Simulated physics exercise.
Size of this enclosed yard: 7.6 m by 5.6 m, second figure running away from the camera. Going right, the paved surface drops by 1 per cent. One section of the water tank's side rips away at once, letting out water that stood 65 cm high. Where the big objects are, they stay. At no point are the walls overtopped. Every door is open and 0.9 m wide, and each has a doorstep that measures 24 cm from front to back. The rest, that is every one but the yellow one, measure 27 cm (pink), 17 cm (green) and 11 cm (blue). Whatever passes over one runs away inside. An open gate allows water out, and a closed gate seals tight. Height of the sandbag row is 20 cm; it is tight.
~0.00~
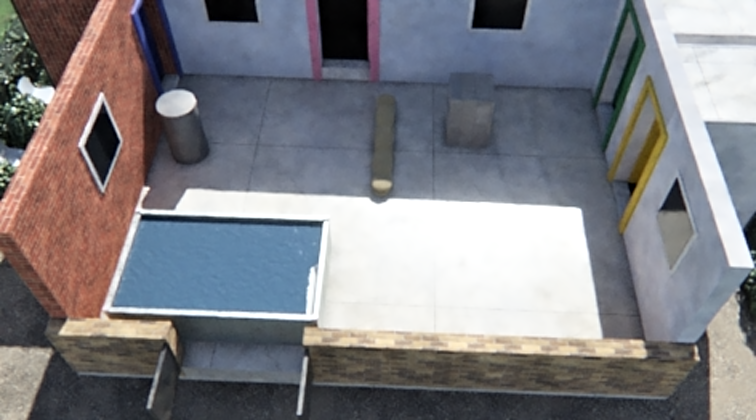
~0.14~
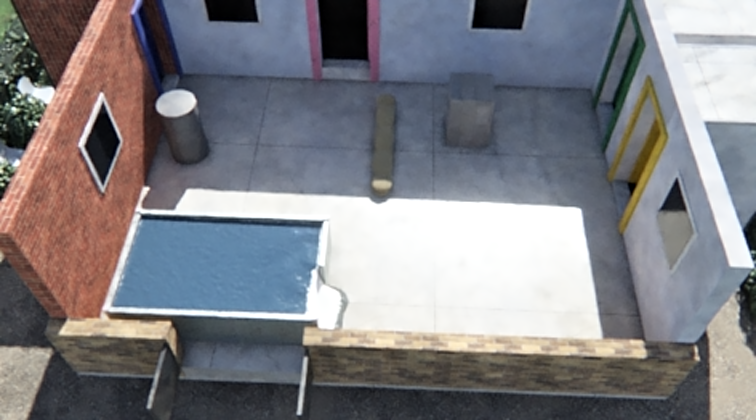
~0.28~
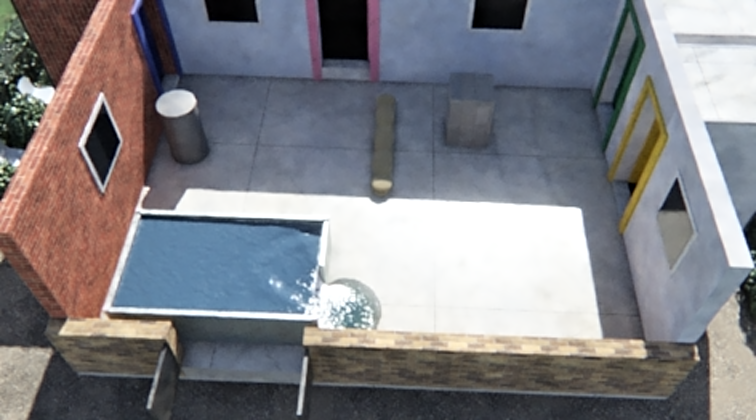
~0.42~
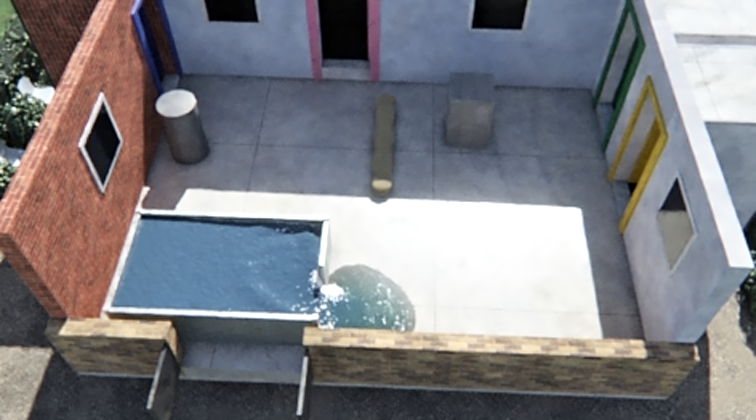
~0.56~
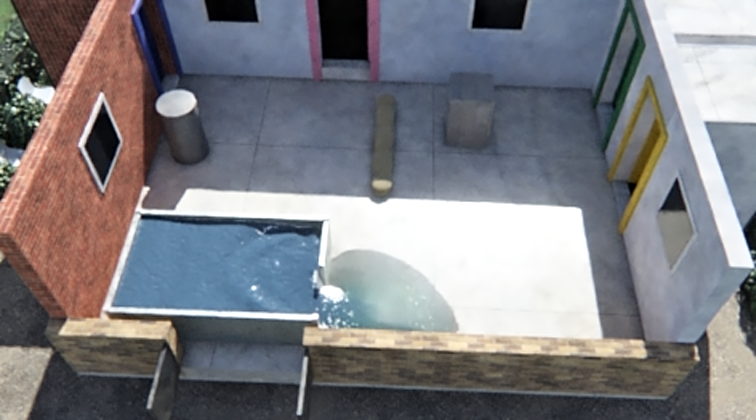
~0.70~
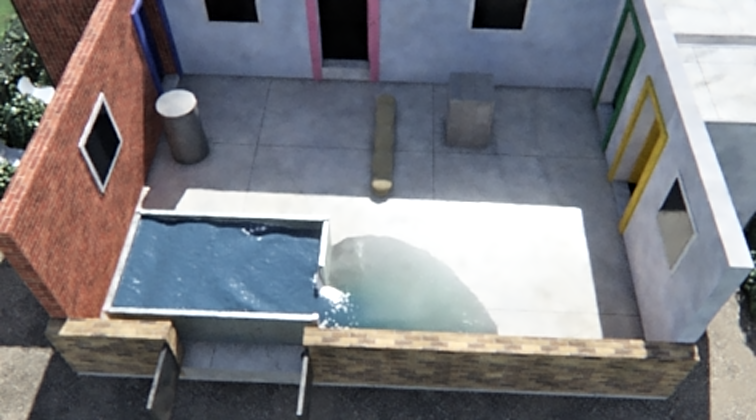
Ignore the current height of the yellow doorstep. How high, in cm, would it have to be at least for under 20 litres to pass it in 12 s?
At least about 11.5 cm.
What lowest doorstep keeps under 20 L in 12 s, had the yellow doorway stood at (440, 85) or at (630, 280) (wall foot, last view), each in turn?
Minimums: About 7.5 cm and 24 cm.
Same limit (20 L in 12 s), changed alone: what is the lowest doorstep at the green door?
At green, about 14.5 cm.
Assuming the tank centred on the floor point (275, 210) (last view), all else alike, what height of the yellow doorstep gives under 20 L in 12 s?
New minimum height: Approx. 15 cm.
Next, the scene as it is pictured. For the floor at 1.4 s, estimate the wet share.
20 %.
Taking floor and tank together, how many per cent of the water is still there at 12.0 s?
Something near 94 out of a hundred parts.
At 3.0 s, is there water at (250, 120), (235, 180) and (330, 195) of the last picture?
So the three spots come out spared, spared, spared, in that order.
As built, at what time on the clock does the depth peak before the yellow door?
Around 2.8 s.
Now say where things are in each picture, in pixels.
The first frame shows the water tank at (223, 265) is whole and still, 65 cm deep; the yellow door at (635, 161) is dry.
In the second frame, water pours out at (319, 309) and has run 0.3 m, to (343, 303); about 5 cm deep outside, 65 cm at the back.
In the third frame, water pours out at (319, 310) and has run 0.8 m, to (376, 316); about 10 cm deep outside, 65 cm at the back.
In the fourth frame, water pours out at (319, 310) and has run 1.3 m, to (410, 325); about 8 cm deep outside, 65 cm at the back.
In the fifth frame, the gap is at (319, 310), the front 1.8 m out at (449, 334); the back of the water tank holds 65 cm.
In the sixth frame, the gap is at (319, 310), the front 2.3 m out at a hidden place; the back of the water tank holds 64 cm; the yellow door at (635, 161), 5.1 m from the gap, is still 3.0 m from the nearest water.
After 1.4 s water covers 20 % of the floor, deepest (34 cm) near (333, 321); it has not reached the yellow door.
After 3.0 s water covers 35 % of the floor, deepest (34 cm) near (651, 372); 14 cm at the yellow door, 10 litres in over its 5 cm doorstep.
After 12.0 s water covers 80 % of the floor, deepest (16 cm) near (648, 359); 10 cm at the yellow door, 136 litres in over its 5 cm doorstep.
At the yellow door as built, the water arrived by 2.5 s and peaked near 14 cm at 2.8 s.
Run again over the same 12 s with other heights there, 35 litres in over 10 cm, 9 litres over 13.5 cm. The limit of 20 litres is kept from about 11.5 cm up.
